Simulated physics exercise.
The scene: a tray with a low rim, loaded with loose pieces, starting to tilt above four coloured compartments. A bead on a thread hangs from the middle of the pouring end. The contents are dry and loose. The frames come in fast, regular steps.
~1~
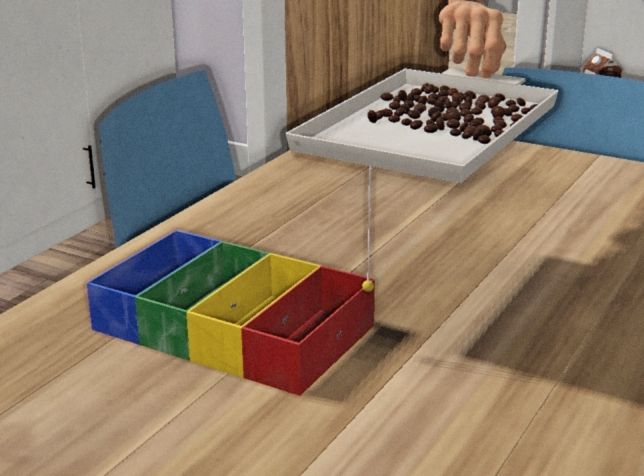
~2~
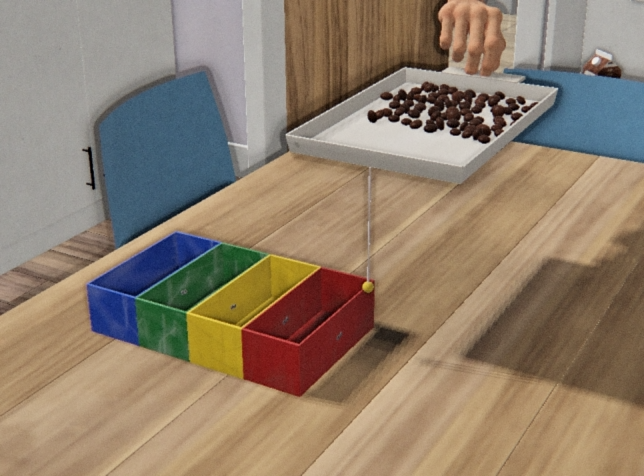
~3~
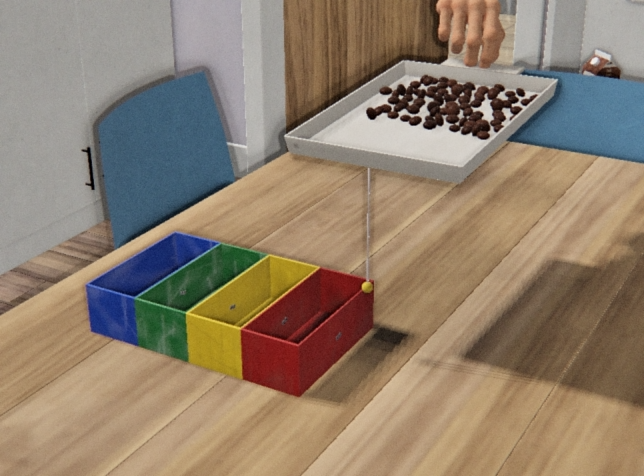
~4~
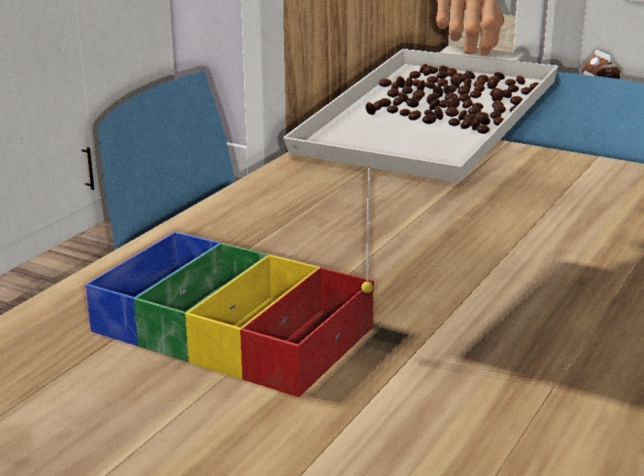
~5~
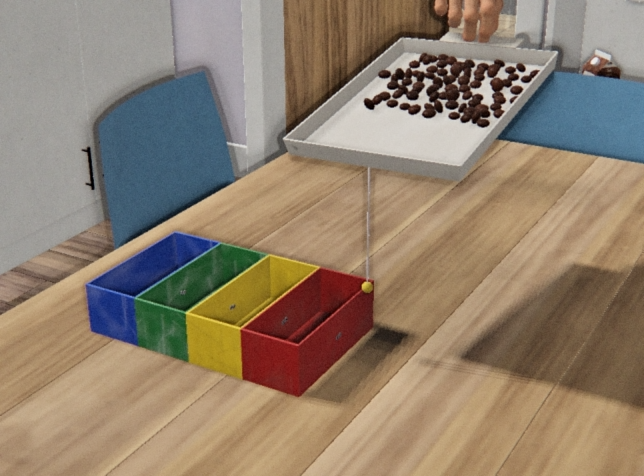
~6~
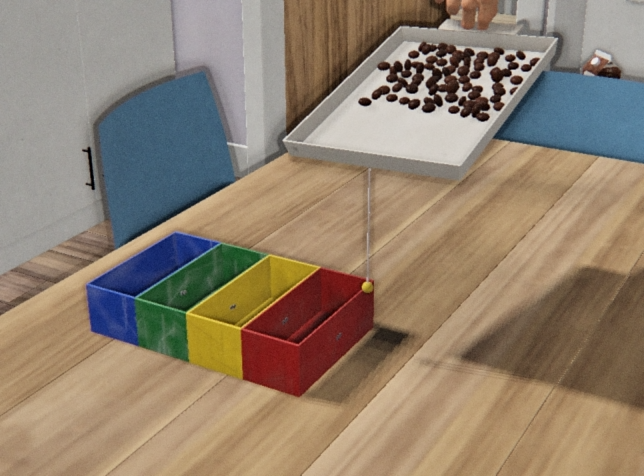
In this clip, a hand at the far edge of a gray tray of loose dark brown pieces raises that side, gradually tilting the tray, while a bead hangs on a thread near blue, green, yellow and red compartments.
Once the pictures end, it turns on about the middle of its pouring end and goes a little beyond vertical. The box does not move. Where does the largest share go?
The red one ends fullest.
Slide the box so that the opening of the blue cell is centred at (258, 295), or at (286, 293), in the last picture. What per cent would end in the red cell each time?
About 0 and 0 per cent.
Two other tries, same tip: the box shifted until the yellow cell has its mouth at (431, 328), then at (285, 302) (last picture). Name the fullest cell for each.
At the first place the blue cell, at the second yellow.
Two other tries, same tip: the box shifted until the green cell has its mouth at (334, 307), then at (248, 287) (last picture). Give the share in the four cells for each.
The first gives 100 %, the second 90 %.
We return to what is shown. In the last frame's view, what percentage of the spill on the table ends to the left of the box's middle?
Near 10 %.
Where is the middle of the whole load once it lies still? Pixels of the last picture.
Around (296, 358).
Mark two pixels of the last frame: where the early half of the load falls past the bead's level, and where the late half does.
Around (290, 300) and then (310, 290).
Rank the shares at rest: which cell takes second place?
The runner-up: Yellow.
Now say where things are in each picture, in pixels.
Corners of the pouring end (290, 133) and (462, 164), level; middle of the load (453, 112), flat chocolate drops; bead on its thread (368, 286); blue cell (113, 309); green cell (163, 324); yellow cell (215, 339); red cell (271, 356), in the first picture.
Corners of the pouring end (290, 134) and (461, 165), level; middle of the load (452, 111), in the second picture.
Corners of the pouring end (289, 135) and (460, 165), tipped barely, lowest at the left corner; middle of the load (452, 106), in the third picture.
Corners of the pouring end (288, 137) and (459, 164), tipped a little, lowest at the left corner; middle of the load (451, 97), in the fourth picture.
Corners of the pouring end (288, 138) and (459, 164), tipped a little, lowest at the left corner; middle of the load (451, 88), in the fifth picture.
Corners of the pouring end (287, 139) and (458, 163), tipped a little, lowest at the left corner; middle of the load (451, 80); blue cell (113, 310); green cell (162, 325); yellow cell (215, 341); red cell (270, 358), in the sixth picture.
Just after the last frame, tray tipped steeply; almost all on the tray; about a tenth falling or outside the box.
A moment on, tray tipped right over; roughly half on the tray; roughly a quarter in the red cell; about a tenth in the yellow cell; roughly a quarter falling or outside the box.
Further on, tray tipped past a quarter turn; roughly half in the red cell; roughly a quarter in the yellow cell; roughly a quarter falling or outside the box.
When it is over, tray tipped past a quarter turn; roughly half in the red cell; roughly a quarter in the yellow cell; not one in the green cell; not one in the blue cell; roughly a quarter outside the box.
